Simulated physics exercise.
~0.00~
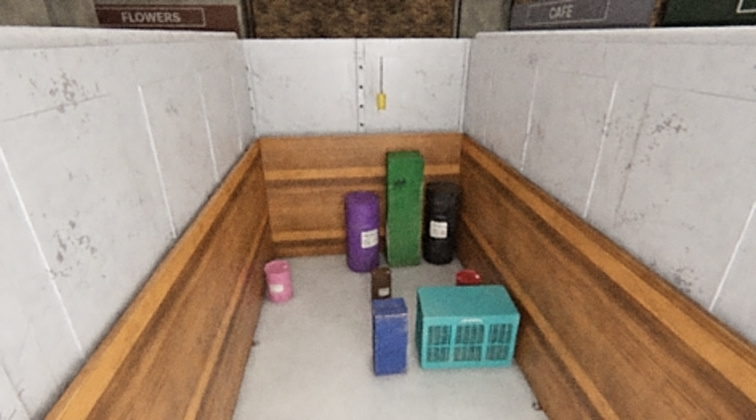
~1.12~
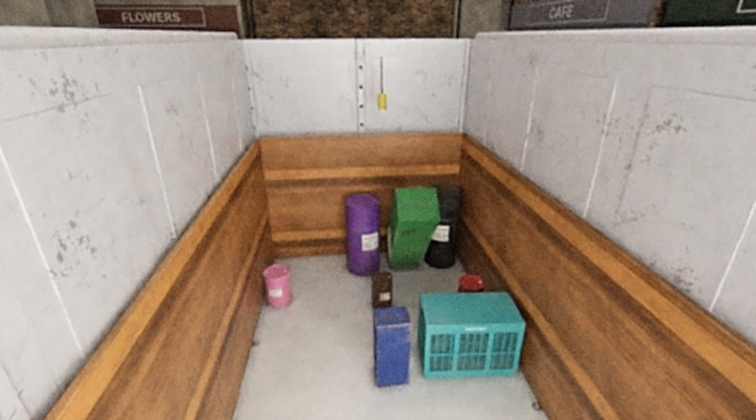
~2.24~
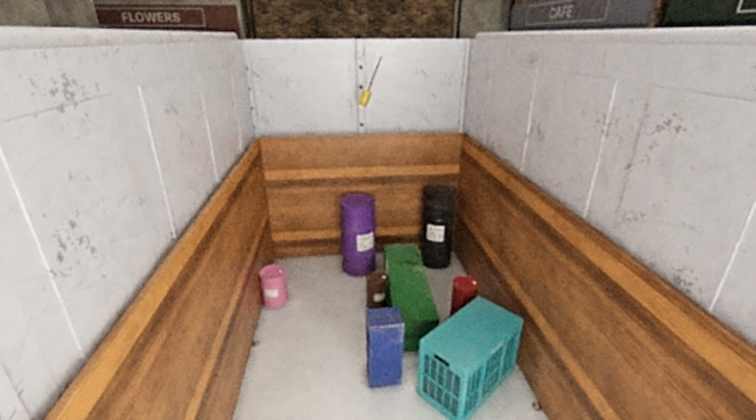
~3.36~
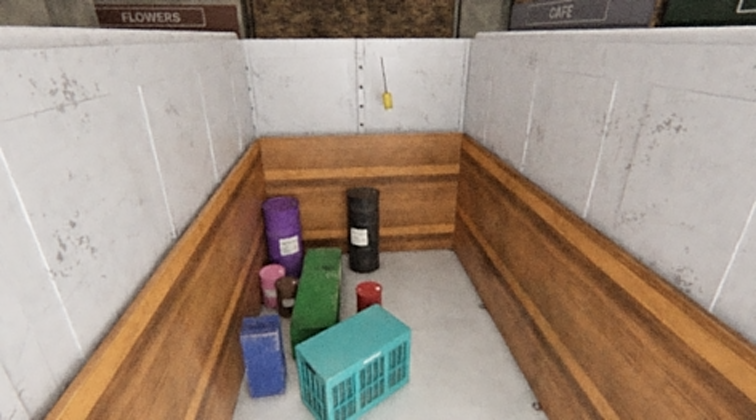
The load bay of a van is seen from its open rear, looking forwards between pale, wood-lined walls, with a small yellow lamp hanging at the far end. A purple drum, a tall green box and a black drum stand at the back, a pink canister sits at the left, and brown and red canisters stand behind a blue box and a turquoise chest. The green box tips towards the viewer and falls on its side. The turquoise chest turns, and most of the load slides left. The green box ends lying down, the others upright, with the pink canister barely moved.
